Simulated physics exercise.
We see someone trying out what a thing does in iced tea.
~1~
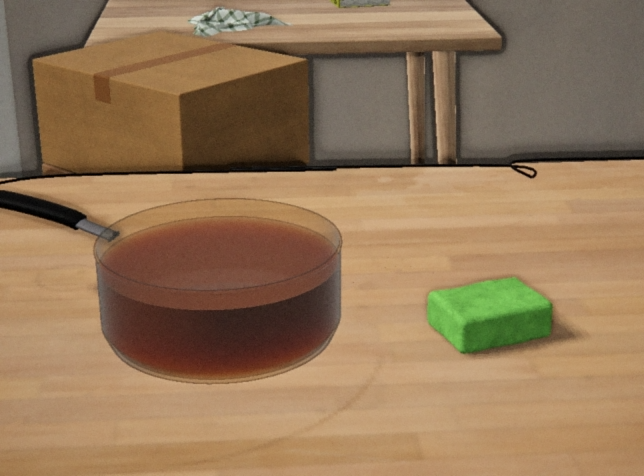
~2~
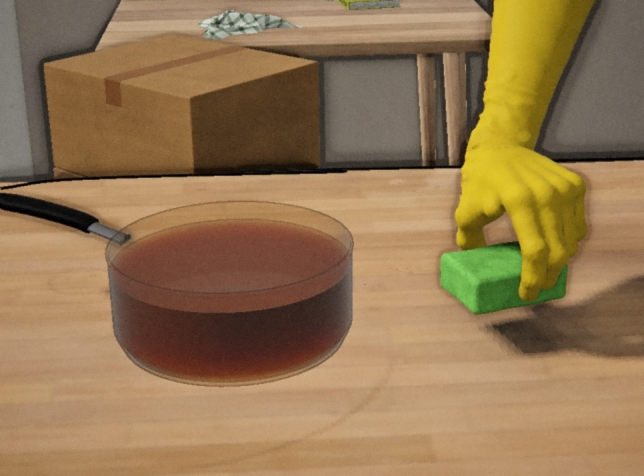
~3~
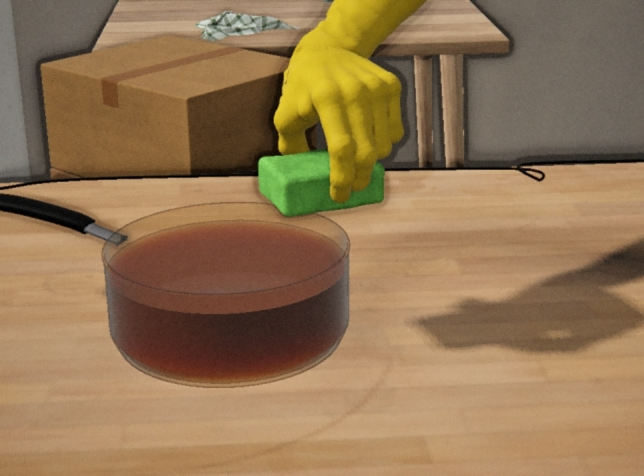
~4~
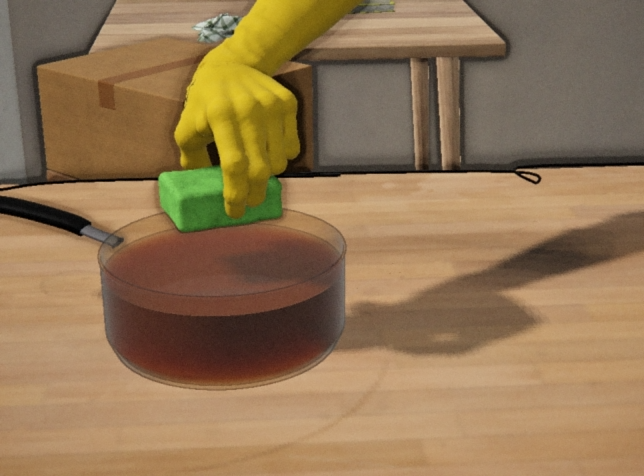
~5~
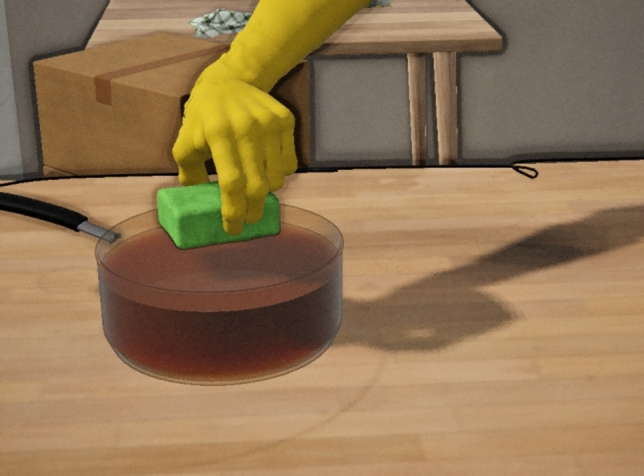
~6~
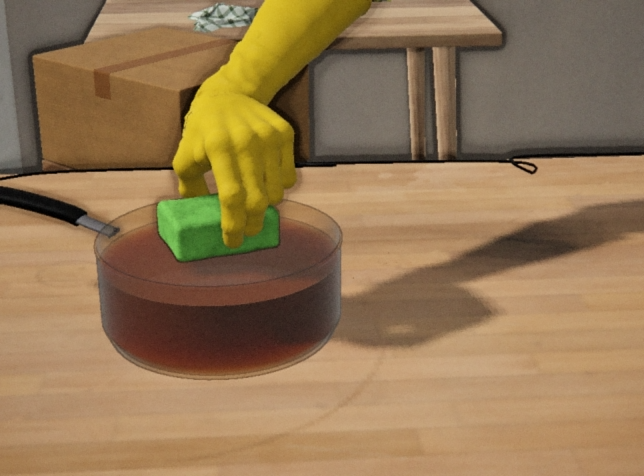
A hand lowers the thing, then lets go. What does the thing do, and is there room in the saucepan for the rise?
What you'd see is that the thing keeps afloat while the saucepan holds everything.
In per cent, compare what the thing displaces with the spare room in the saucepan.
Around 10 percent.
Next, the sponge enters the iced tea; the saucepan is about three quarters full.
After that, the sponge comes up again; the saucepan is about three quarters full.
Finally, the sponge rides on the surface; the saucepan is about three quarters full; the top is dry.
